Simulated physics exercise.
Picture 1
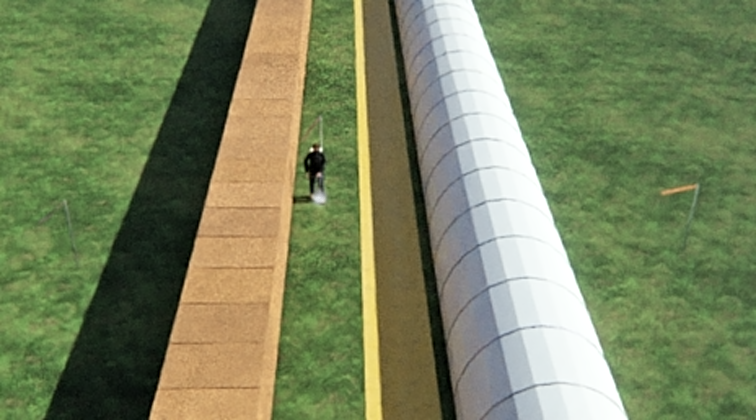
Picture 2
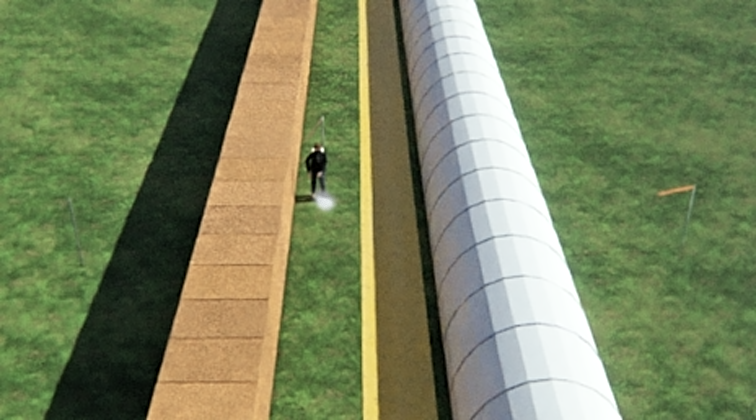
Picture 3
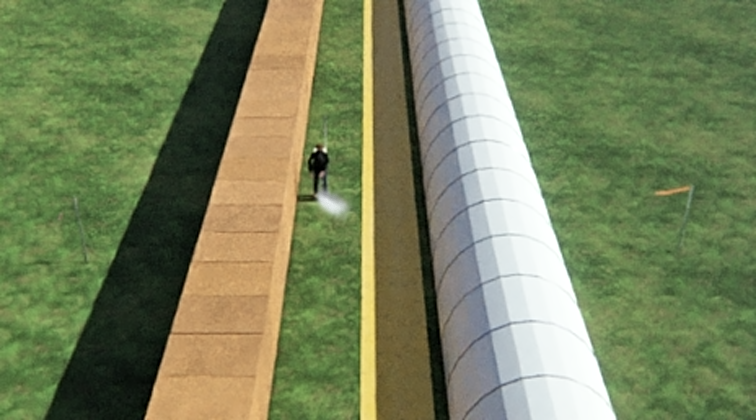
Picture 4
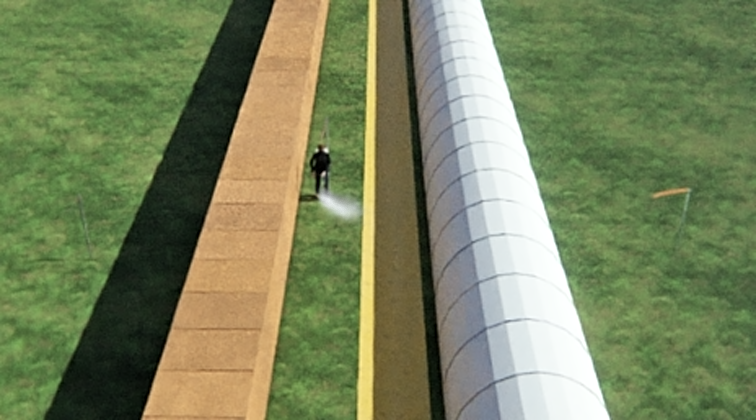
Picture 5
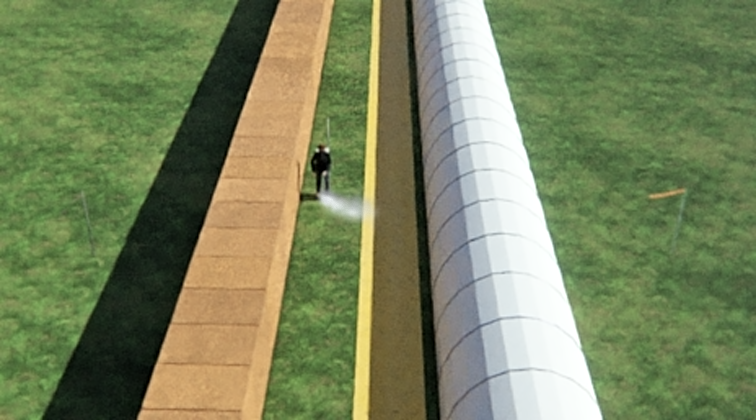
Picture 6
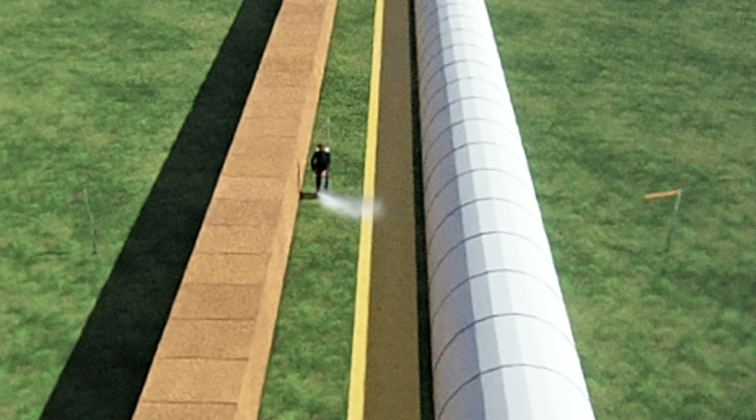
White mist spreads rightward from a dark-clothed figure standing between the bales and a pale tunnel.
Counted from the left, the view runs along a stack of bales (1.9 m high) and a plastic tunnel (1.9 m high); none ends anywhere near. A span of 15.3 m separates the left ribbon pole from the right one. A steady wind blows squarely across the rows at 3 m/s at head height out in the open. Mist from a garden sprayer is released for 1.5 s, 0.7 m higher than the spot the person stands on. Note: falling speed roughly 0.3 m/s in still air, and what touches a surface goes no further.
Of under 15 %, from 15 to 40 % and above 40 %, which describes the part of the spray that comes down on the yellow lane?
The part of the spray that comes down on the yellow lane is more than 40 %.
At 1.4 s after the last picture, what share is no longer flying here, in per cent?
Estimate: Some 40 percent.
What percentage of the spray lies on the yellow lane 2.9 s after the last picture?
I'd put it close to 45 per cent.
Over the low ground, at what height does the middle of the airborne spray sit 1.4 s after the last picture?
Middle height: Approx. 0.4 m.
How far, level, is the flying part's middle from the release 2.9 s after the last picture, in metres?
That comes to around 2.5 m.
Then, 1.4 s after the last picture, 39 % is no longer flying here, and 25 % lies on the yellow lane; the middle of what still flies is 0.4 m above the low ground, near (388, 203).
Then, 2.9 s after the last picture, 58 % is no longer flying here, and 44 % lies on the yellow lane; the middle of what still flies is 1.0 m above the low ground, near (406, 185).
Then, 6.9 s after the last picture, 80 % is no longer flying here, and 51 % lies on the yellow lane; the middle of what still flies is 1.1 m above the low ground, near (386, 182).
Then, 18.9 s after the last picture, 97 % is no longer flying here, and 54 % lies on the yellow lane.
Then, 43.9 s after the last picture, 100 % is no longer flying here, and 55 % lies on the yellow lane.
